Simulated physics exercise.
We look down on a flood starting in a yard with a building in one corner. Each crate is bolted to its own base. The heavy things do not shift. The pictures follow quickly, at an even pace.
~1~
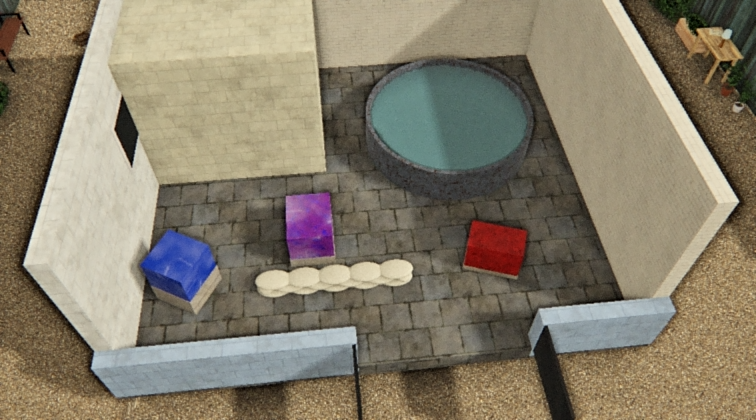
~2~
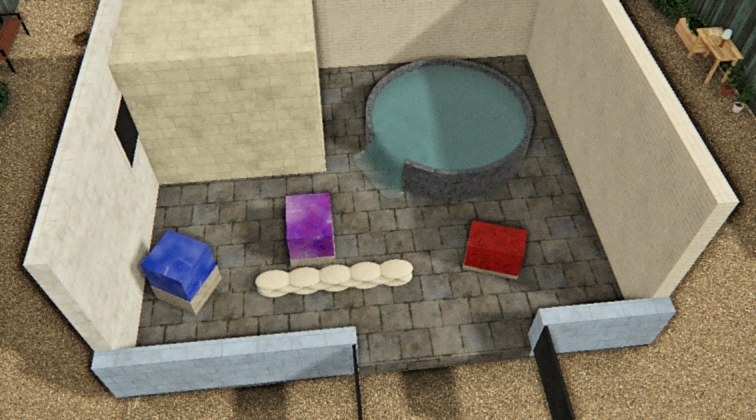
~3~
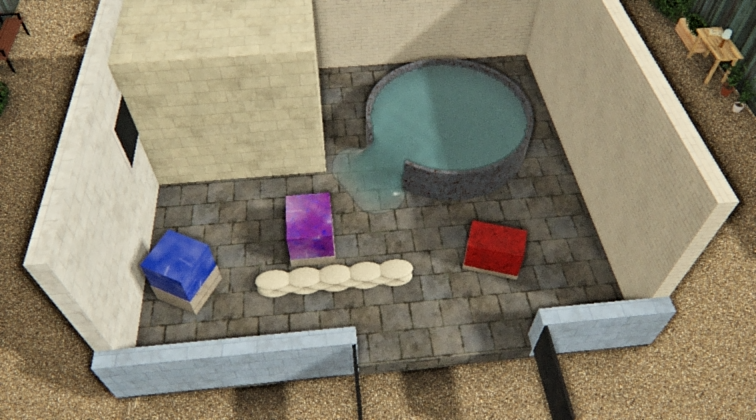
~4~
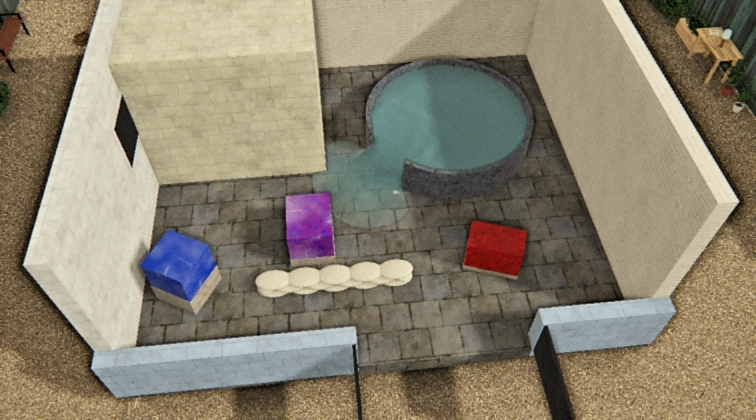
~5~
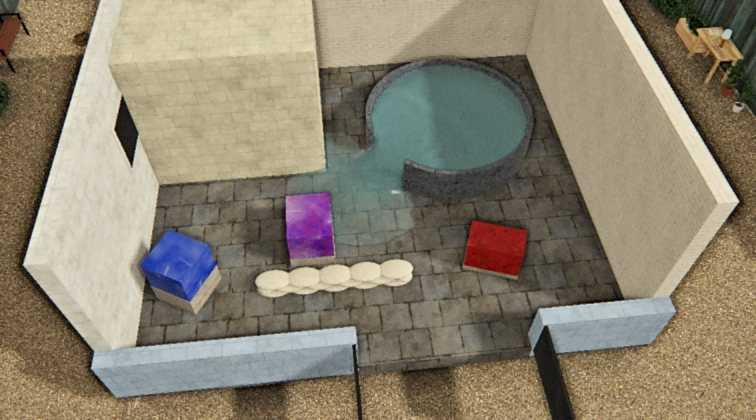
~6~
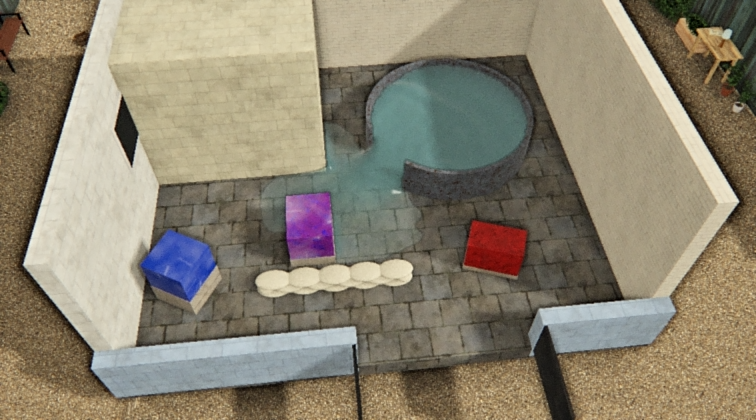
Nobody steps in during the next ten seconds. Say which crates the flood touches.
One by one: The red crate is soaked; the blue crate keeps dry; the purple crate is soaked.
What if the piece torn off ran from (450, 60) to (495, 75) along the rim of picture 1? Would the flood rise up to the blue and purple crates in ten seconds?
One by one: Blue crate is safe; purple crate keeps dry.
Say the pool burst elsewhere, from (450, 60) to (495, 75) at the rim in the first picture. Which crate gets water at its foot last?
Last comes the crate marked blue.
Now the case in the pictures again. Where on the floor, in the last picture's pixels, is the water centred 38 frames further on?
At about (365, 190).
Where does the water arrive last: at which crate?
It is the red crate.
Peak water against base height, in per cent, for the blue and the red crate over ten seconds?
In turn 80 and 180 per cent.
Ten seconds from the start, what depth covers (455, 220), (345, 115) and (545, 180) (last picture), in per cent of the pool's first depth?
About 12, 6 and 14 per cent.
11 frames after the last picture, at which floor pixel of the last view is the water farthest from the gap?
At about (136, 348).
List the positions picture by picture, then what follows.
The first picture shows the pool at (449, 115) is whole and still.
In the second picture, the front is at (364, 152), out from the gap at (385, 164).
In the third picture, the front is at (372, 209), out from the gap at (385, 165).
In the fourth picture, water pours out at (385, 166) and has run to (347, 220).
In the fifth picture, water pours out at (385, 165) and has run to a hidden place.
In the sixth picture, water pours out at (385, 165) and has run to (271, 226).
A moment on, water covers 25 % of the floor; the red crate not reached, the blue crate water round its plinth, the purple crate water round its plinth.
Next, water covers 40 % of the floor; the red crate water round its plinth, the blue crate water round its plinth, the purple crate water round its plinth.
Then, water covers 55 % of the floor; the red crate water round its plinth, the blue crate water round its plinth, the purple crate water round its plinth.
Later, water covers 90 % of the floor; the red crate water round its plinth, the blue crate water round its plinth, the purple crate water round its plinth.
In the end, water covers 95 % of the floor; the red crate was topped, the blue crate stayed above the water, the purple crate was topped.
